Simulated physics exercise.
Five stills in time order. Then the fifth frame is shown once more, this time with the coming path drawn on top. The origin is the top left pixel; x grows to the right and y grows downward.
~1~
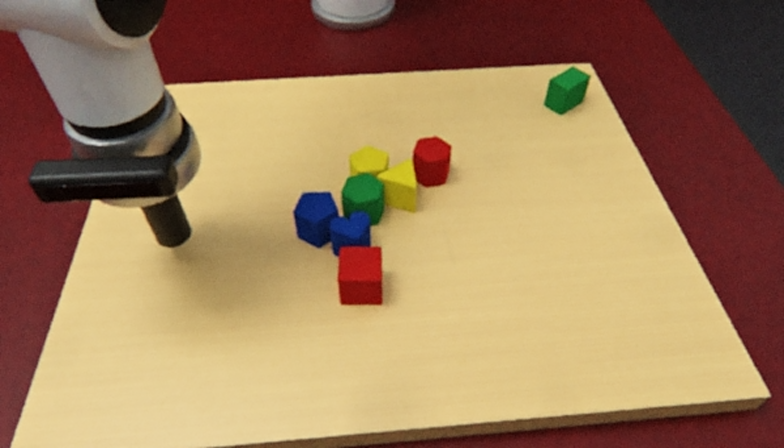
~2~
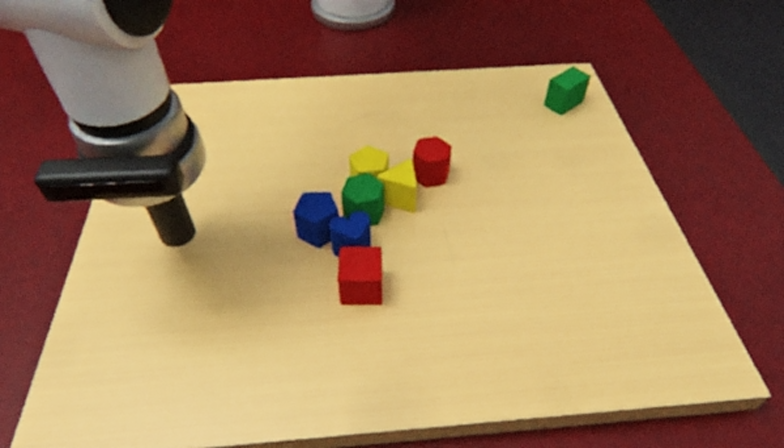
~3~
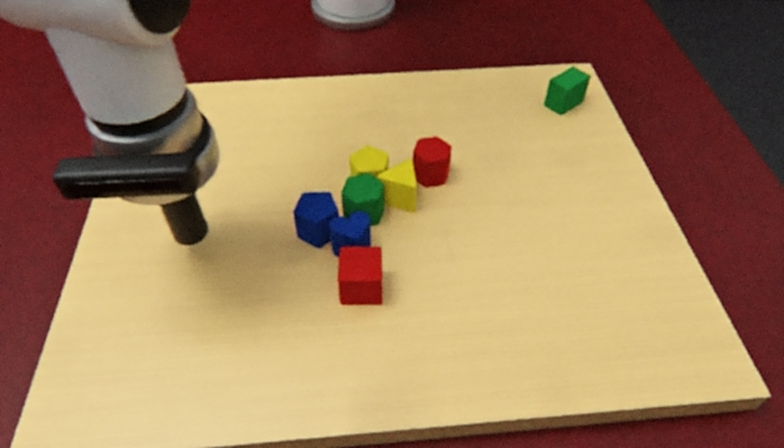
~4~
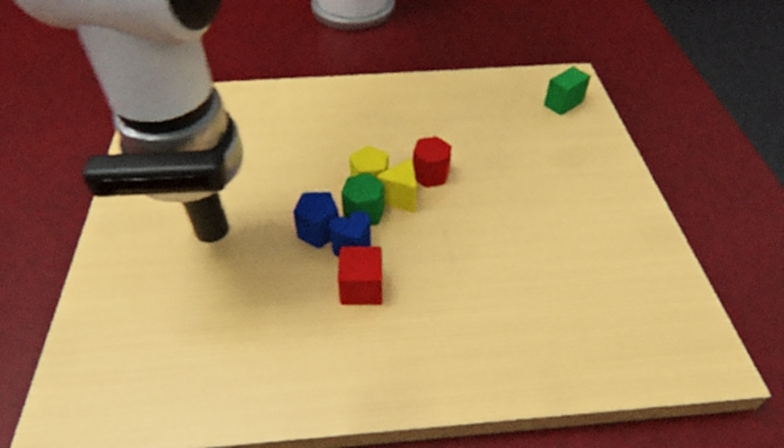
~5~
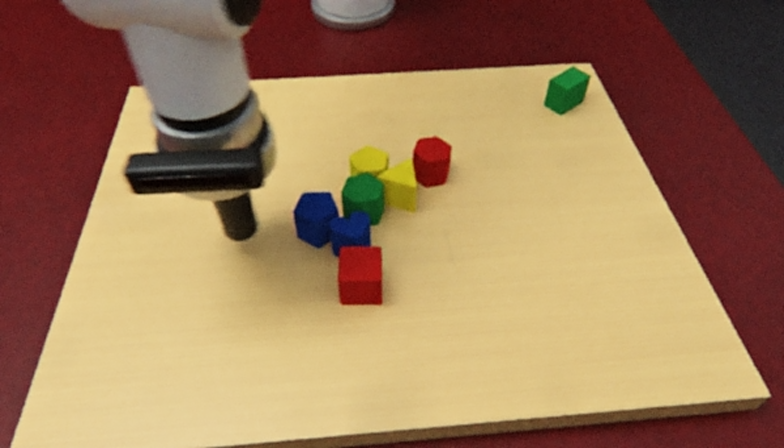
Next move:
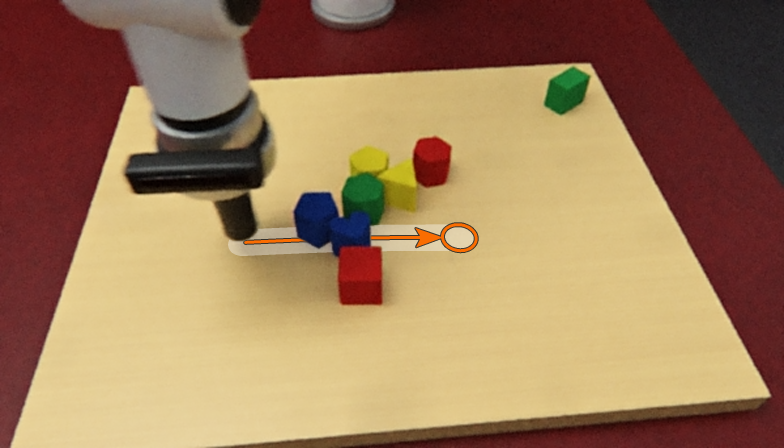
A robot arm moves its black peg right across the board while the colored blocks stay still.
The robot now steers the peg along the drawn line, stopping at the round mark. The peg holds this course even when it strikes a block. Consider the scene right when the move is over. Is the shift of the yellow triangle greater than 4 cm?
Yes, it checks out.
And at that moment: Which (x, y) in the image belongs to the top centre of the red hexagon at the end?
About (447, 138).
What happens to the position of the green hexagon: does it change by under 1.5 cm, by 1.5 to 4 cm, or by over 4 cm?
The answer is over 4 cm.
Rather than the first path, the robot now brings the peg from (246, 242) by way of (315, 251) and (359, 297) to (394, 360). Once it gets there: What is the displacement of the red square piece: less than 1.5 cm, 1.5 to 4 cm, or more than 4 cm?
Displacement: Past 4 cm.
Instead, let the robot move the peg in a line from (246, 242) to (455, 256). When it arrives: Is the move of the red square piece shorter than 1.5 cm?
I'd say yes.
Drawn move, from (246, 242) directly to (459, 237).
On the path given first. One third of the way, peg at (317, 225); blue pentagon at (350, 197), turned 25° anticlockwise; blue heart block at (355, 225); green hexagon at (380, 179); yellow triangle at (411, 169), turned 30° clockwise; red hexagon at (436, 147).
Two thirds of the way, peg at (389, 224); blue pentagon at (407, 189), turned 75° anticlockwise; blue heart block at (408, 238), turned 75° clockwise; green hexagon at (404, 162), turned 50° anticlockwise; yellow triangle at (439, 161), turned 55° clockwise; red hexagon at (445, 141), turned 30° anticlockwise.
At the end, peg at (461, 224); blue pentagon at (431, 185), turned 105° anticlockwise; blue heart block at (420, 241), turned 125° clockwise; green hexagon at (404, 161), turned 55° anticlockwise; yellow triangle at (444, 158), turned 45° clockwise; red hexagon at (447, 138), turned 35° anticlockwise.
